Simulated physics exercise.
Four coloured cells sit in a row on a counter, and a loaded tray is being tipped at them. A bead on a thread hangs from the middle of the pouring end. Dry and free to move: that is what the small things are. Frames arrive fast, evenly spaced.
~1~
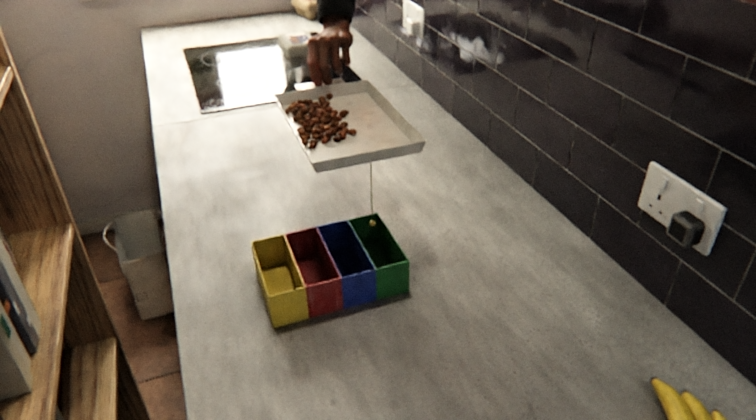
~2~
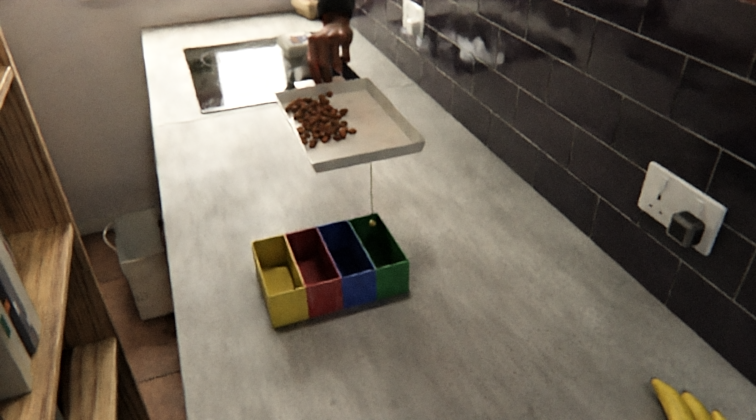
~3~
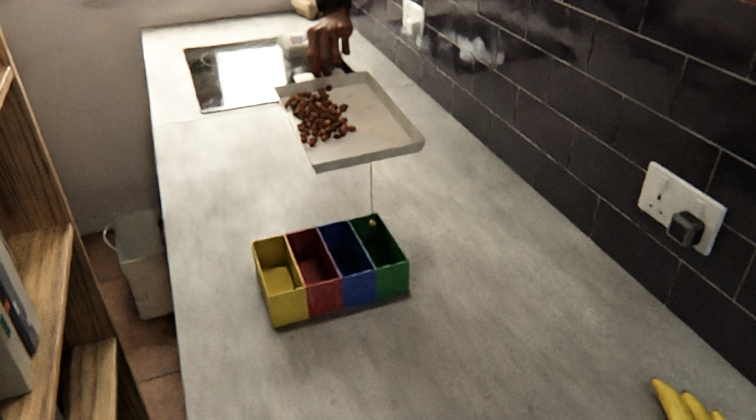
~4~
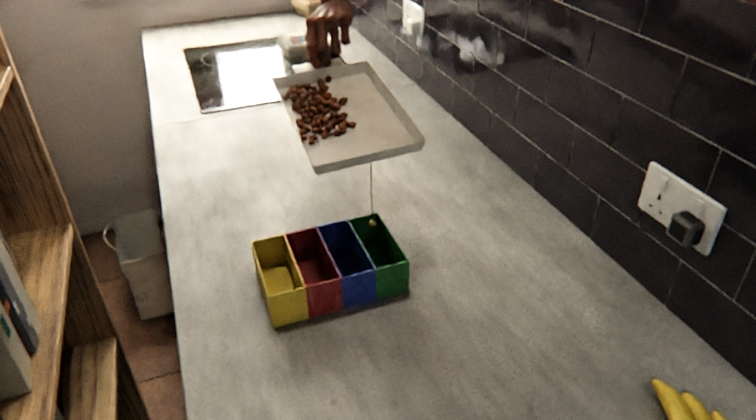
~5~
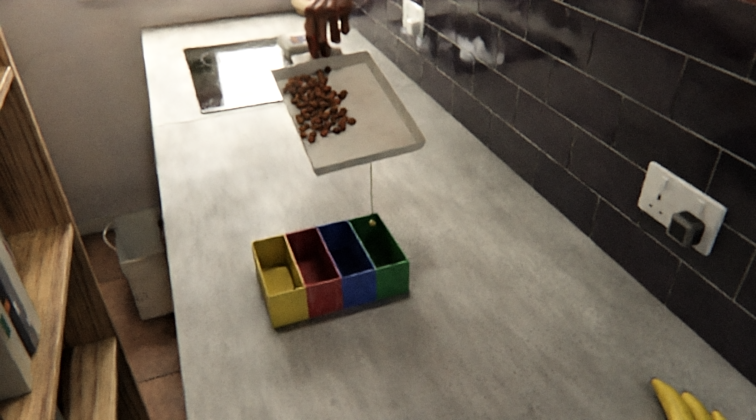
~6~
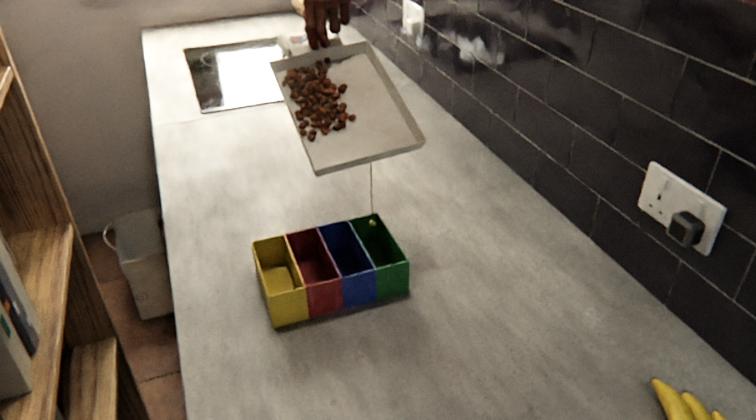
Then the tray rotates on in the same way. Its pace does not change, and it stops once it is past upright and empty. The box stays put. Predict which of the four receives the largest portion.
The blue one receives the largest portion.
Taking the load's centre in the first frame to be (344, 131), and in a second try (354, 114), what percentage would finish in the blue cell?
About 40 % and 40 %.
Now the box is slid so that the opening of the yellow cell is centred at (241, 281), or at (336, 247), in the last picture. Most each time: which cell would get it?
So the first one goes to green and the second to yellow.
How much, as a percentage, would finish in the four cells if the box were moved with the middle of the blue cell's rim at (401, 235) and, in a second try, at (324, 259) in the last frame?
You'd see roughly 80 per cent first and roughly 90 per cent second.
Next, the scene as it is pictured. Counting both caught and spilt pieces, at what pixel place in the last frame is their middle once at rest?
Roughly pixel (344, 284).
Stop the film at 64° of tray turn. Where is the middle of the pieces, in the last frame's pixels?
The middle of the pieces sits at roughly (337, 166).
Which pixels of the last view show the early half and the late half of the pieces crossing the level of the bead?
First around (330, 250), afterwards around (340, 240).
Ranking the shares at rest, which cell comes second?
Second: The cell in red.
Soon after the last picture, tray tipped steeply; most on the tray; a stray few in the red cell; a stray few in the blue cell; a stray few in the green cell; about a quarter falling or outside the box.
A little later, tray tipped past a quarter turn; about a quarter on the tray; about a quarter in the blue cell; about a quarter in the red cell; a small part in the green cell; a stray few in the yellow cell; about a quarter falling or outside the box.
Later still, tray tipped past a quarter turn; about half in the blue cell; about a third in the red cell; a small part in the green cell; a stray few in the yellow cell; a small part falling or outside the box.
At rest, tray tipped past a quarter turn; about half in the blue cell; about a third in the red cell; a small part in the green cell; a stray few in the yellow cell; a small part outside the box.
